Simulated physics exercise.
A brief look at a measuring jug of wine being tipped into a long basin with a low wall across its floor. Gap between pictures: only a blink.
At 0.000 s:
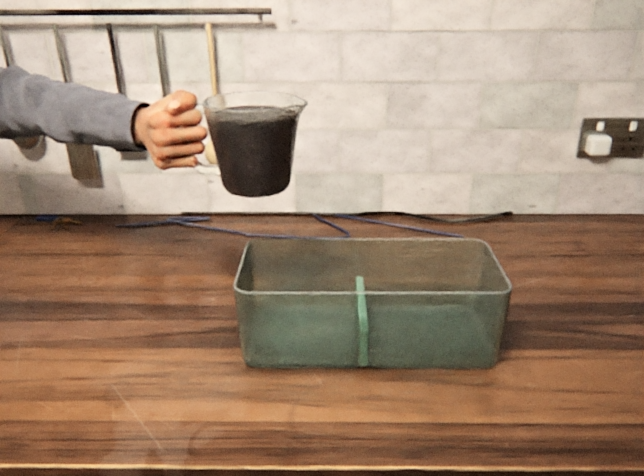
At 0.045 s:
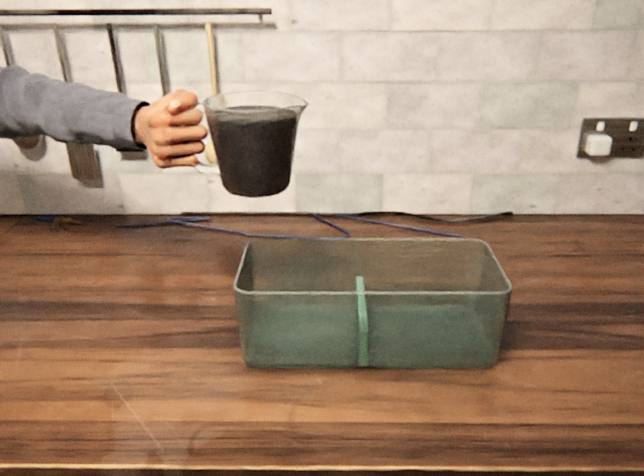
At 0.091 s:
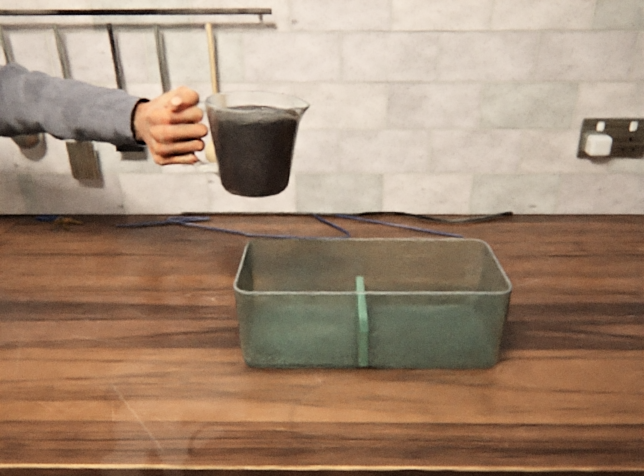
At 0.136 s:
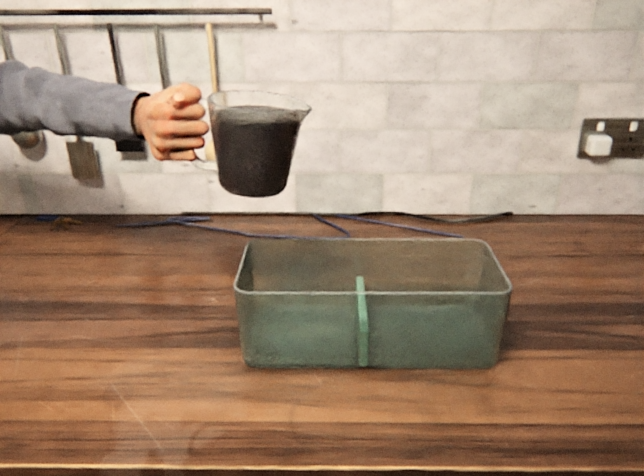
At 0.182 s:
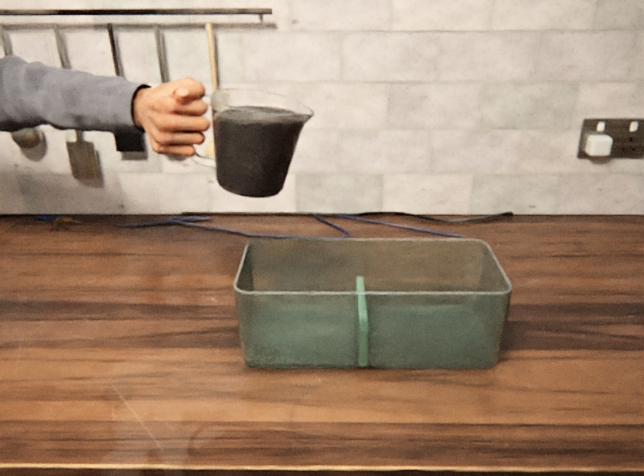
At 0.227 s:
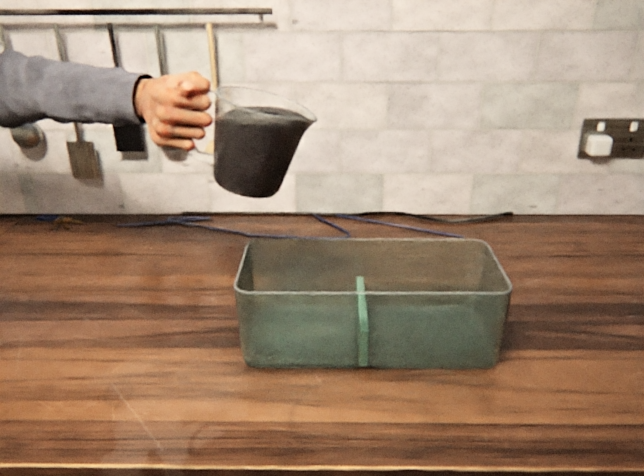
Kitchen worktop, a hand holding a glass jug of dark liquid and slowly tilting it rightward above a long green divided basin.
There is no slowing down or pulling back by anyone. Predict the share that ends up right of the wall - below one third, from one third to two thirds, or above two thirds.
Once it settles, the part right of the wall is a third to two thirds, I'd say.
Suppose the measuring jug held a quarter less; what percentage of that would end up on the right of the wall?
Roughly 35 %.
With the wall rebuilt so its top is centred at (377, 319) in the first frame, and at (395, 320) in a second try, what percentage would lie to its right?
In turn some 30 and 10 in a hundred.
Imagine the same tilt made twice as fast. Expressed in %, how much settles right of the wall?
Roughly 30 percent.
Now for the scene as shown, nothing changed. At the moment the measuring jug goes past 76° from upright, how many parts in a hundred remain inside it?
Some 65 per cent has not yet come out.
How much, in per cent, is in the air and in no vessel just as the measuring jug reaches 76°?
It's close to 25 per cent.
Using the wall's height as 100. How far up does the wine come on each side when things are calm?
About 20 left, about 20 right.
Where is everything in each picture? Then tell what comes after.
Tilt 0°; pouring edge (308, 102); surface from (210, 114) to (298, 114); the long basin's rim runs from (242, 264) to (498, 265); the wall's top is at (362, 302), in the first picture.
Tilt 1°; pouring edge (308, 103); surface from (211, 114) to (298, 114), in the second picture.
Tilt 3°; pouring edge (310, 105); surface from (212, 112) to (299, 115), in the third picture.
Tilt 6°; pouring edge (312, 108); surface from (214, 111) to (301, 116), in the fourth picture.
Tilt 10°; pouring edge (315, 113); surface from (216, 113) to (304, 117), in the fifth picture.
Tilt 15°; pouring edge (318, 118); surface from (219, 115) to (310, 118), in the sixth picture.
A moment on, the measuring jug is tipped on its side and 65 per cent is still to pour, 1 is left of the wall and 6 right of it.
Next, the measuring jug is tipped right over and 12 per cent is still to pour, 20 is left of the wall and 48 right of it.
Then the measuring jug is tipped right over and 0 per cent is still to pour, 46 is left of the wall and 52 right of it.
Later the measuring jug is tipped right over and 0 per cent is still to pour, 47 is left of the wall and 52 right of it.
At rest 47 per cent lies left of the wall, 52 right of it and 1 outside.
